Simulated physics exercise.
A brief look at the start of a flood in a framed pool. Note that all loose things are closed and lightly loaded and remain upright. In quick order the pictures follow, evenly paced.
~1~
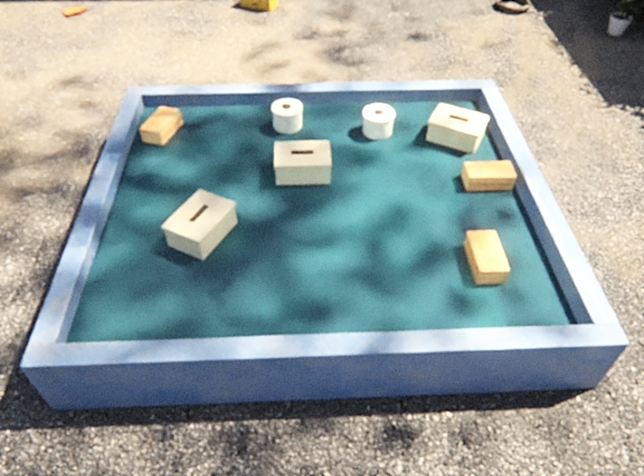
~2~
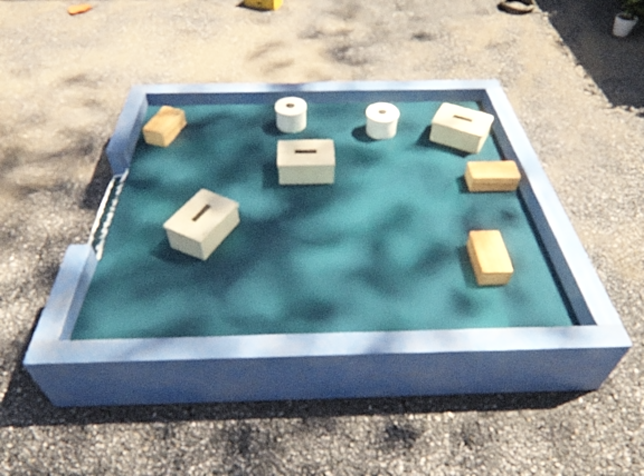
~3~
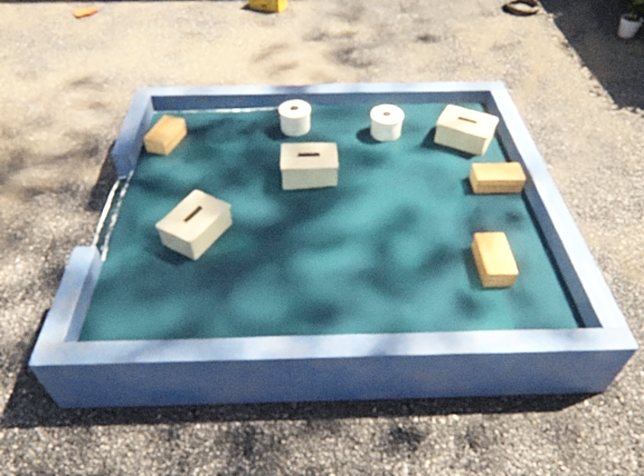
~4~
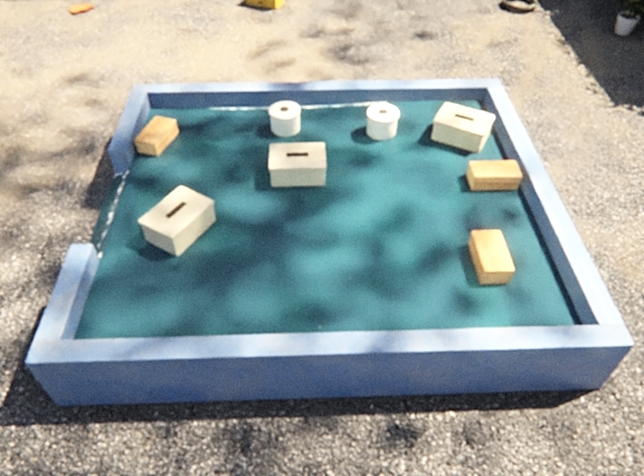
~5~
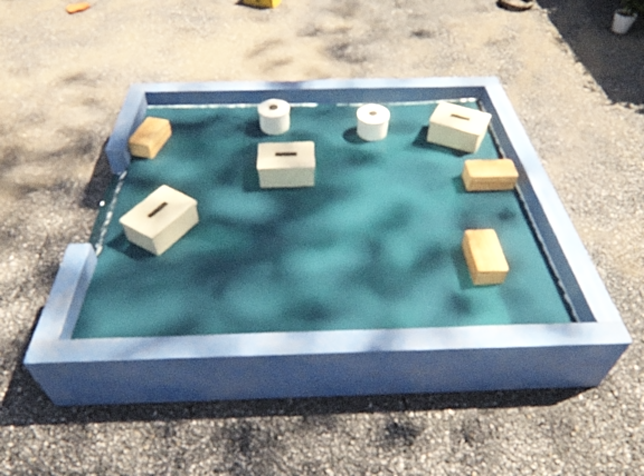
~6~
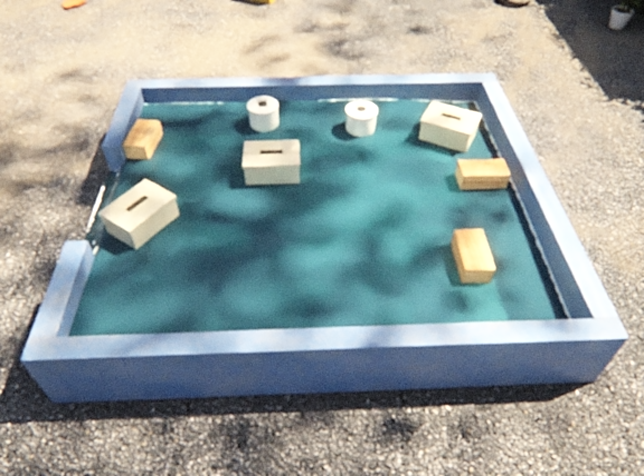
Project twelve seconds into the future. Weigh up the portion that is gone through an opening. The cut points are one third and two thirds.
It falls between one third and two thirds.
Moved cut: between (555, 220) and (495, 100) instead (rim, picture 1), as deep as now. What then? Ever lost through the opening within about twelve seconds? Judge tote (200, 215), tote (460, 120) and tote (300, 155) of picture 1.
My answer, each in turn: Not lost, lost, lost.
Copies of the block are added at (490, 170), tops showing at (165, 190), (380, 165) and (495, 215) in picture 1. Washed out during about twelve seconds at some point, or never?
In order: Exits; never exits; never exits.
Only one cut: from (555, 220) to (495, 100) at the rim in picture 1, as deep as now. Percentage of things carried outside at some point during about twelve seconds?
It works out to some 60 in a hundred.
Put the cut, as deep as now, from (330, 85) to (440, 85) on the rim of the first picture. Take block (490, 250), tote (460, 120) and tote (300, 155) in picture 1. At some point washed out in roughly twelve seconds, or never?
Object one: Remains; object two: Leaves; object three: Leaves.
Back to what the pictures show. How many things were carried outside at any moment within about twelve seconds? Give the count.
Exactly 3.
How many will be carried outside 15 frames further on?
By then the total stands at 1.
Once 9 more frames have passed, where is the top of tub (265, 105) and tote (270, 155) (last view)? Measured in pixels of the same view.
They should end up near (227, 115) and (213, 164) respectively.
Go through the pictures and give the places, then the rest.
A tote at (199, 214) floats; a block at (160, 119) floats; 0 of 8 have shifted, in the first frame.
A tote at (202, 214), afloat; a block at (163, 119), afloat; 0 of 8 have shifted, in the second frame.
A tote at (193, 215), afloat, close to its start; a block at (164, 128) floats, close to its start; 2 of 8 have shifted, in the third frame.
A tote at (177, 211), afloat, close to its start; a block at (155, 130) floats, close to its start; 4 of 8 have shifted, in the fourth frame.
A tote at (158, 211), afloat, close to its start; a block at (148, 131) floats, close to its start; 5 of 8 have shifted, in the fifth frame.
A tote at (138, 204) floats, a stride from its start; a block at (141, 133) floats, close to its start; 7 of 8 have shifted, in the sixth frame.
A moment on, 1 of 8 are out; 7 afloat.
Next, 1 of 8 are out; 7 afloat.
Later, 1 of 8 are out; 7 afloat.
In the end, 3 of 8 are out; 5 afloat.
